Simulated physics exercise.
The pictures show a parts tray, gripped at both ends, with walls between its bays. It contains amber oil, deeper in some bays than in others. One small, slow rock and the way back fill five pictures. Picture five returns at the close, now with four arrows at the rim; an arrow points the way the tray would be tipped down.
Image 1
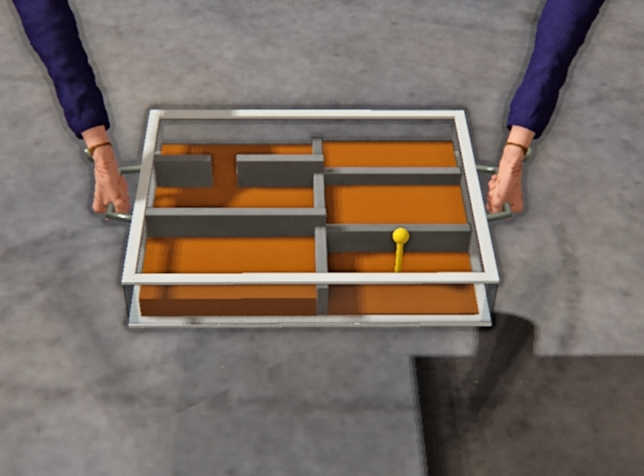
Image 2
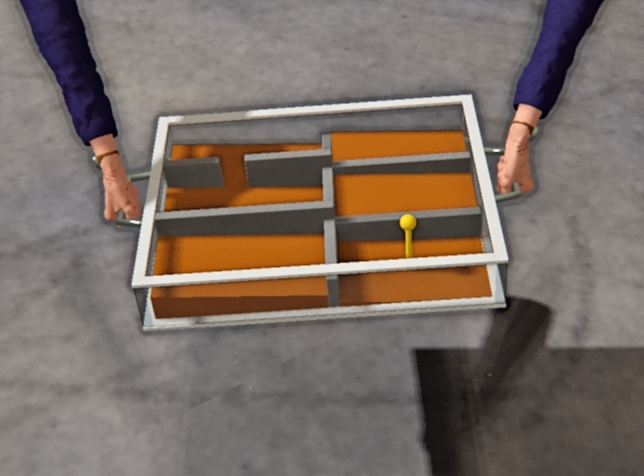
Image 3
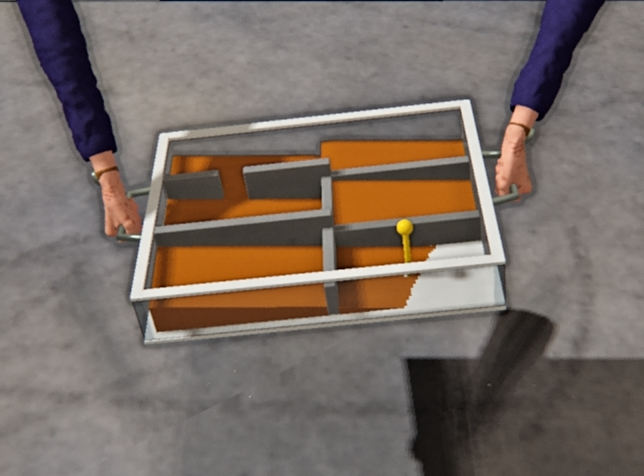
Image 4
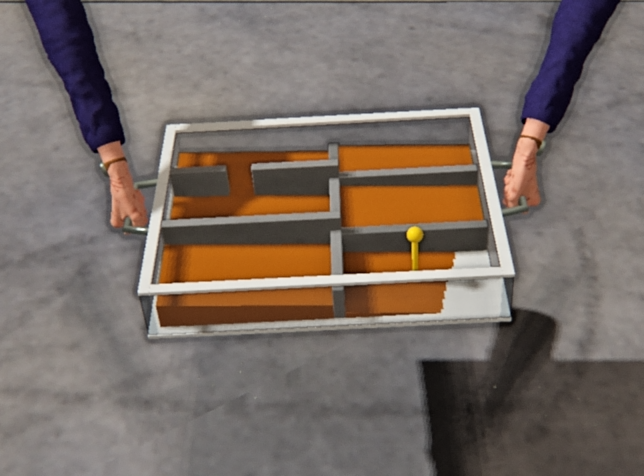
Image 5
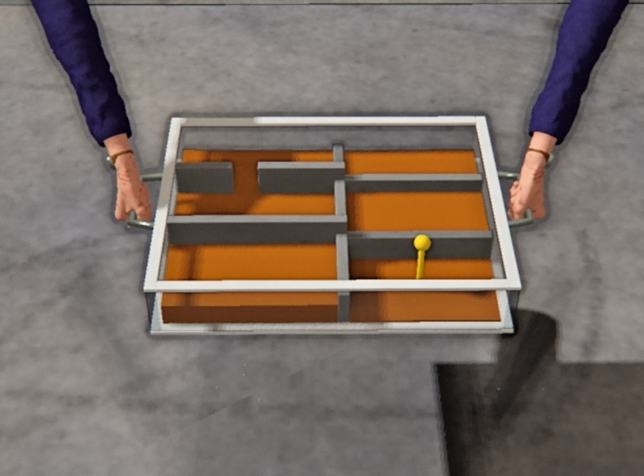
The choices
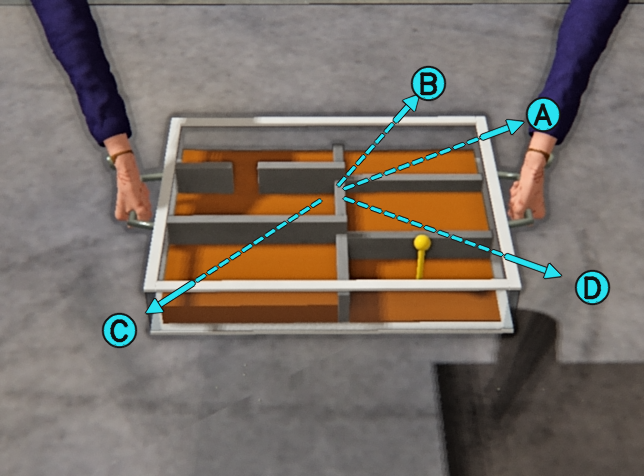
Two hands tilted a walled tray of amber liquid slightly down to the left, baring a pale patch of floor near the yellow peg at front right, then leveled it as the liquid covered that patch again.
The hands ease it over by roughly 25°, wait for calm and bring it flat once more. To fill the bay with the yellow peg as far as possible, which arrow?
Direction D.
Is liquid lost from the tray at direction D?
Yes.
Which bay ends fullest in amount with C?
That is the front left bay.
In cyan, A ends at (518, 123); B ends at (415, 98); C ends at (151, 310); D ends at (555, 273).
With A, about 7 % of the liquid ends in the peg's bay; about 46 % goes over the rim.
With B, about 8 % of the liquid ends in the peg's bay; about 39 % goes over the rim.
With C, about 9 % of the liquid ends in the peg's bay; about 34 % goes over the rim.
With D, about 24 % of the liquid ends in the peg's bay; about 43 % goes over the rim.
